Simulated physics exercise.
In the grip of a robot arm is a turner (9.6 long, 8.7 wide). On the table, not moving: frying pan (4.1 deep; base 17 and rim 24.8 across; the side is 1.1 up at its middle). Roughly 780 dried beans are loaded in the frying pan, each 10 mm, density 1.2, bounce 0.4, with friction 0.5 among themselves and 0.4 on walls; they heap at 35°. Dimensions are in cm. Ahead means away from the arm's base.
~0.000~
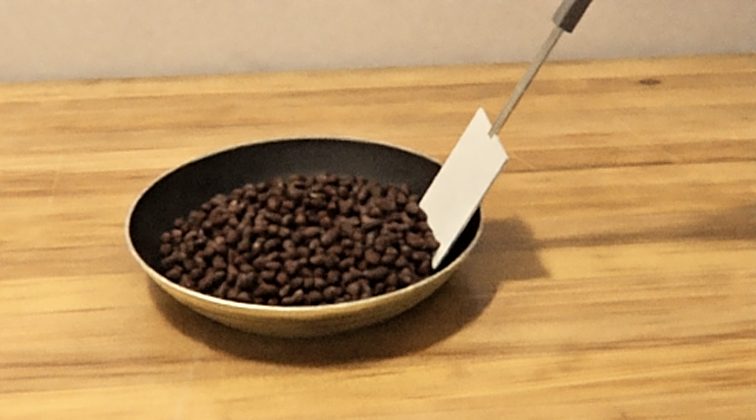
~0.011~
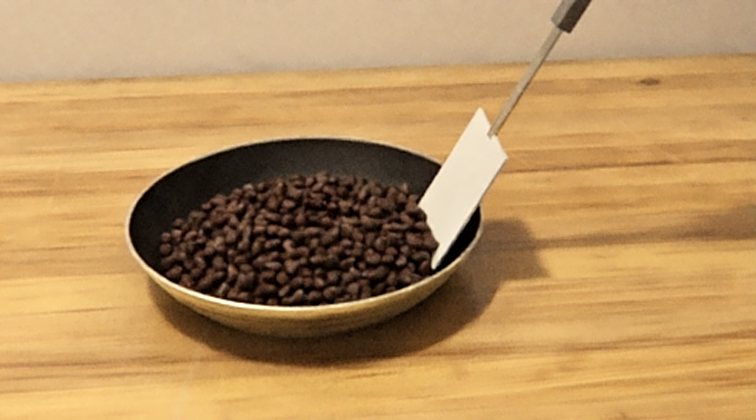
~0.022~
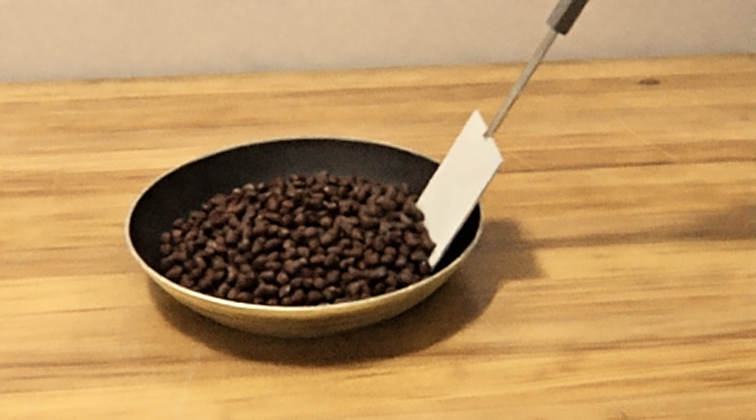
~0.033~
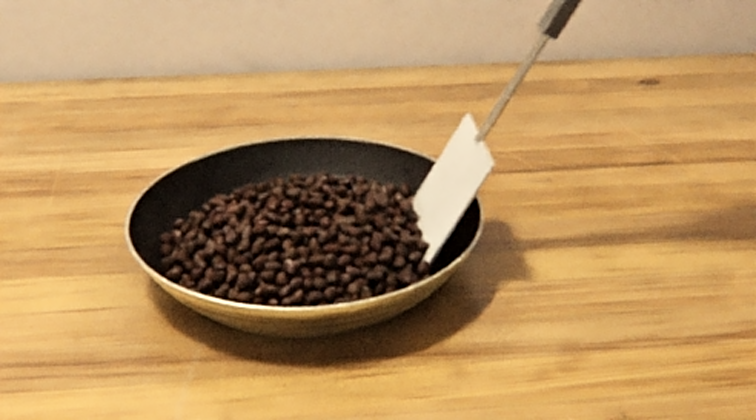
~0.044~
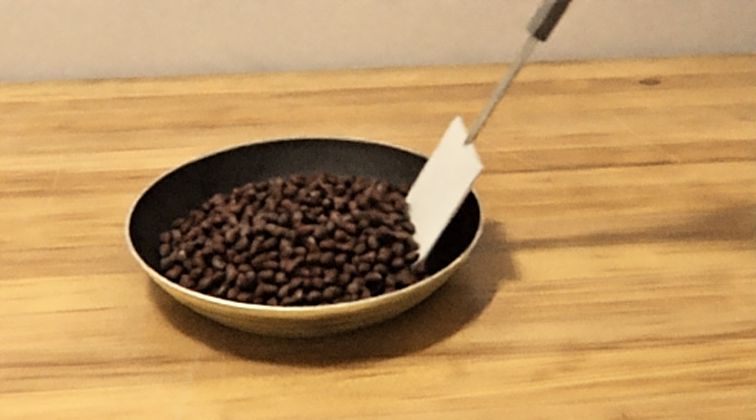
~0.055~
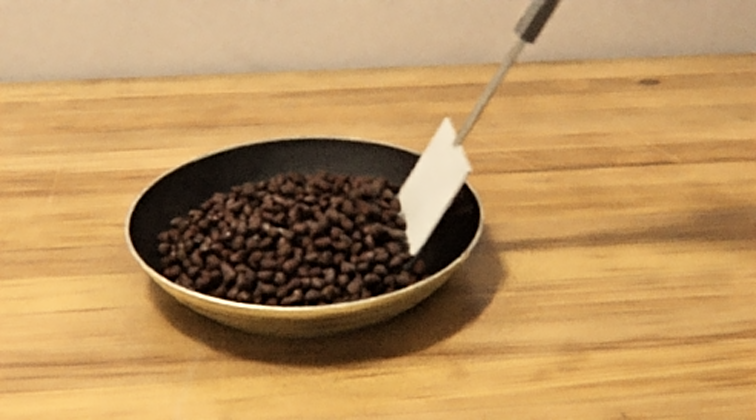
At the start, a white turner with a dark-ended handle leans at the right side of a black frying pan of dark brown beans on a wooden table. It holds nearly still, then slides slowly a short way left against the beans, which shift slightly while the pan stays put.
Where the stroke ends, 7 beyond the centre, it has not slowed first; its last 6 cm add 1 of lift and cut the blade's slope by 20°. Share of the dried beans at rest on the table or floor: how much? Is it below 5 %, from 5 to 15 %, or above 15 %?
From 5 to 15 %.
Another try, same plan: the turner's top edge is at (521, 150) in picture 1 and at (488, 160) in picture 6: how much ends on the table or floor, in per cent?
About 10 per cent.
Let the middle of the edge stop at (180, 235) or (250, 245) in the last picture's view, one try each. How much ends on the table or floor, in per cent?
I'd say roughly 35 per cent, then roughly 0 per cent.
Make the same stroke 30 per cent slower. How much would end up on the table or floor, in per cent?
About 10 per cent.
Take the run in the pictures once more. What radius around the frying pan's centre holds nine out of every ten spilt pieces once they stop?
20 cm.
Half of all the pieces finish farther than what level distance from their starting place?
Roughly 5 cm.
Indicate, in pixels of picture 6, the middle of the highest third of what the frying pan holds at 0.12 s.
Roughly at pixel (275, 225).
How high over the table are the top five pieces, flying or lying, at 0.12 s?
7 cm or so.
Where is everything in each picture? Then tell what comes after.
The first frame shows the turner top edge at (494, 132), sloping 61°; upper third of the load around (311, 232), from x 165 to 430, top at y 180; 781 in the frying pan.
The second frame shows the turner top edge at (493, 132), sloping 61°; upper third of the load around (311, 232), from x 165 to 430, top at y 180.
The third frame shows the turner top edge at (489, 134), sloping 61°; upper third of the load around (312, 232), from x 165 to 425, top at y 180.
The fourth frame shows the turner top edge at (480, 138), sloping 61°; upper third of the load around (318, 231), from x 165 to 425, top at y 180.
The fifth frame shows the turner top edge at (469, 141), sloping 61°; upper third of the load around (316, 230), from x 165 to 450, top at y 175.
The sixth frame shows the turner top edge at (458, 142), sloping 61°; upper third of the load around (312, 226), from x 165 to 465, top at y 175; 781 in the frying pan.
After 0.12 s, sloping 61°, highest piece 10 above the table; 779 in the frying pan, 2 on the blade or in flight.
After 0.19 s, sloping 54°, highest piece 13 above the table; 779 in the frying pan, 2 on the blade or in flight.
After 0.42 s, sloping 41°, highest piece 6 above the table; 704 in the frying pan, 73 on the table or floor, 4 on the blade or in flight.
After 1.47 s, sloping 41°, highest piece 6 above the table; 703 in the frying pan, 78 on the table or floor.
In the end, 703 in the frying pan, 78 on the table or floor. That is 10 % on the table or floor.
